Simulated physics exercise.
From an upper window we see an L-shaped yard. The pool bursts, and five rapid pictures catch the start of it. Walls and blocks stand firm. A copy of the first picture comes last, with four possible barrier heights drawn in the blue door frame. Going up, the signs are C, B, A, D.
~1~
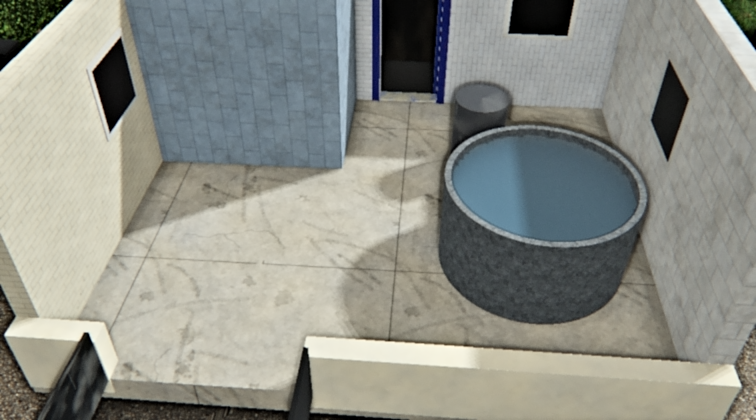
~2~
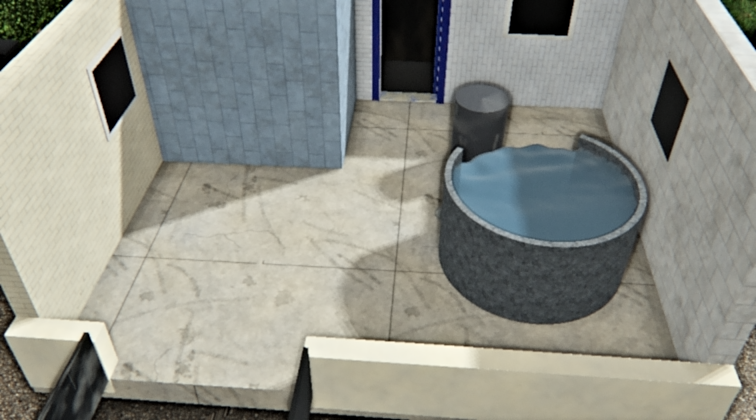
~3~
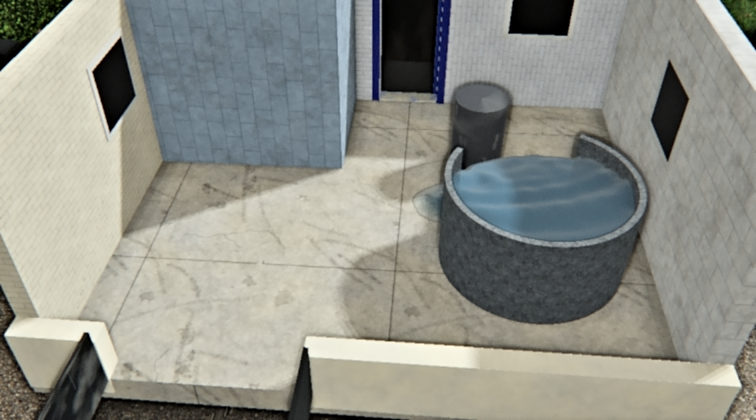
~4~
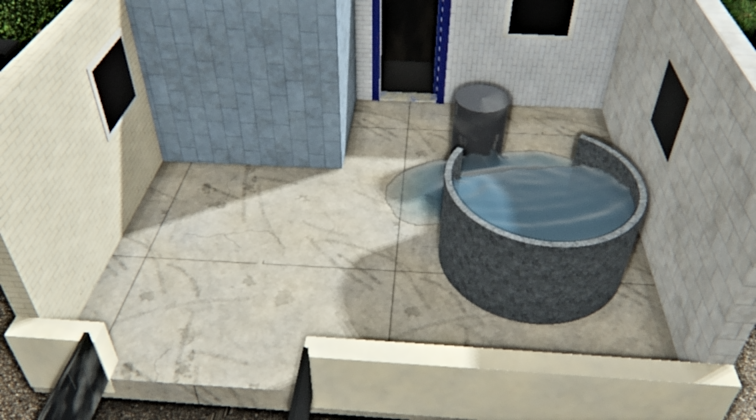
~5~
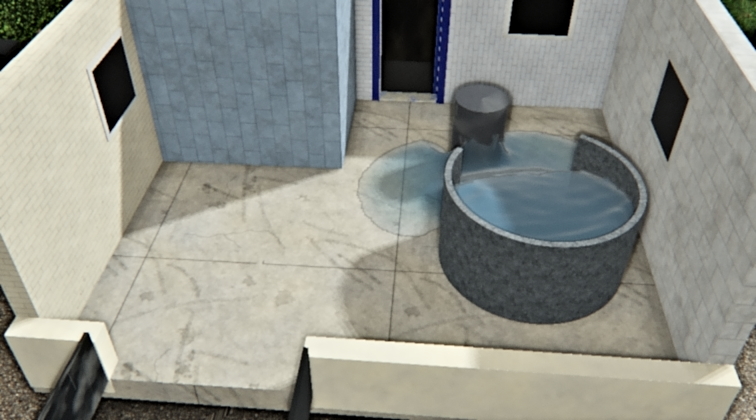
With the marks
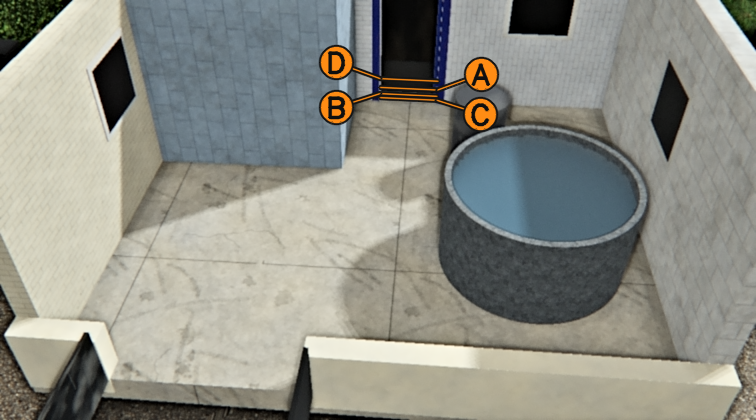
In a walled L-shaped yard, the back part of a round stone pool's wall opened up, and water poured out behind it, spreading leftward across the paved ground and around the grey barrel.
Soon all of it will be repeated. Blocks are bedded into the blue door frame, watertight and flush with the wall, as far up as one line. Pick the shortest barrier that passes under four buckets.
The limit is D.
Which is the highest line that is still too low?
That is line A.
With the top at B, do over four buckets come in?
Yes.
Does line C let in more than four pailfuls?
Yes, that goes wrong.
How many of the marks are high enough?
One of them.
In orange, A at (408, 88); B at (408, 94); C at (408, 98); D at (409, 79); from the bottom up C, B, A, D.
For line A, about 10 bucketfuls get in.
For line B, dozens of bucketfuls pour in.
For line C, dozens of bucketfuls pour in.
For line D, a bucket or two gets in.
